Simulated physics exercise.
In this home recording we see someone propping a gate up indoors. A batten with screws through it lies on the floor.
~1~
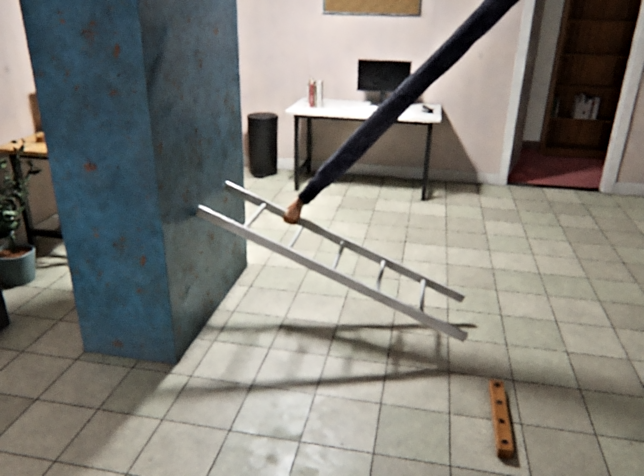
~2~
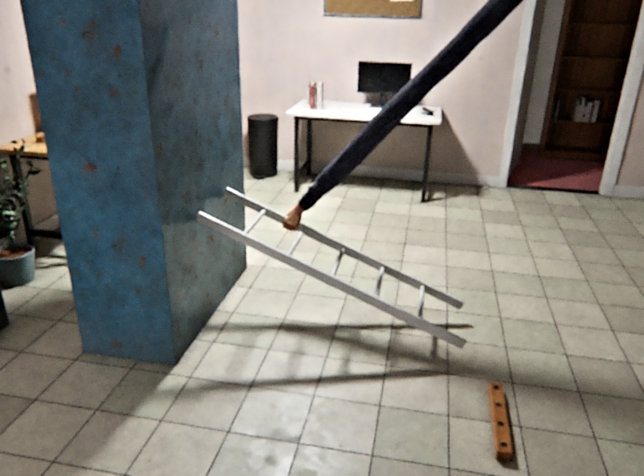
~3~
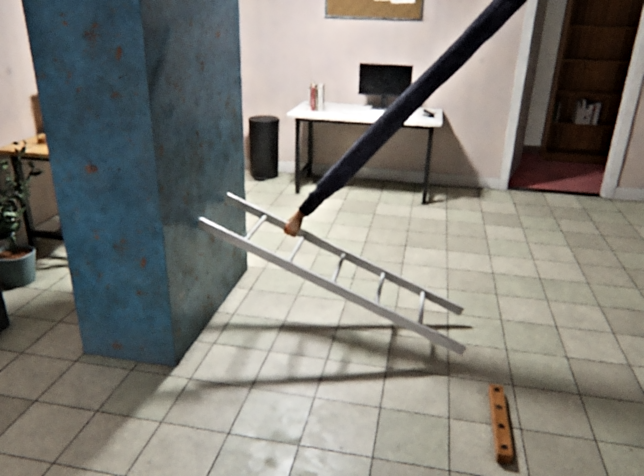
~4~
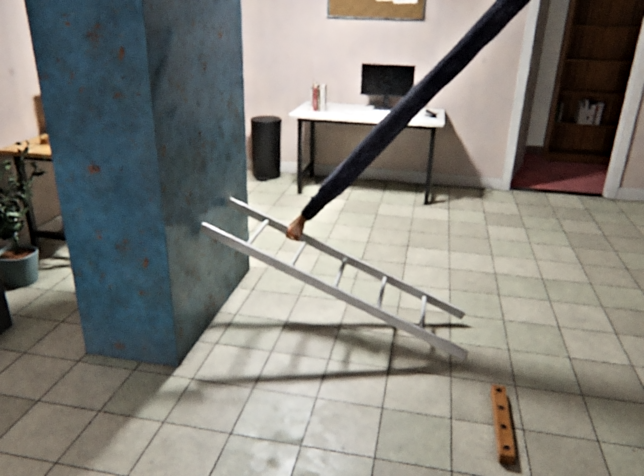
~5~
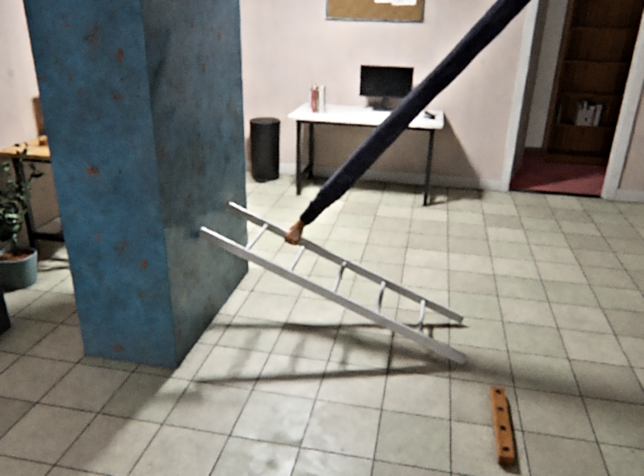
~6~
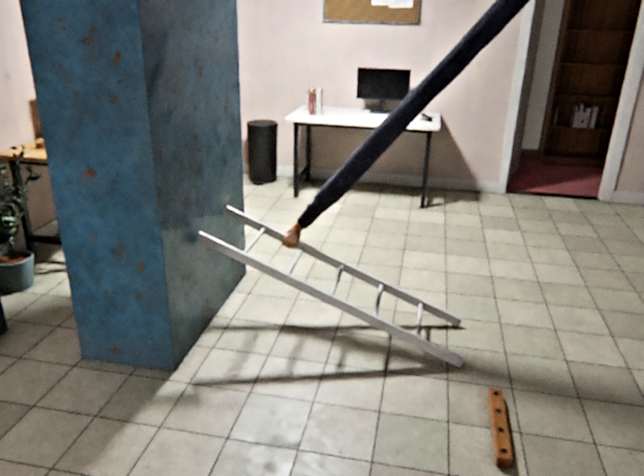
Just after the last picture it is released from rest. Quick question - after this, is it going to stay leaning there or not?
It won't, it slips down.
Then, 0.22 s on from there, white gate turned 5° from its first pose near (340, 292).
Then, 0.32 s on from there, white gate turned 13° from its first pose near (344, 309).
Then, 0.38 s on from there, white gate turned 21° from its first pose near (344, 324).
In the end, the white gate slides out and falls, near (345, 327).
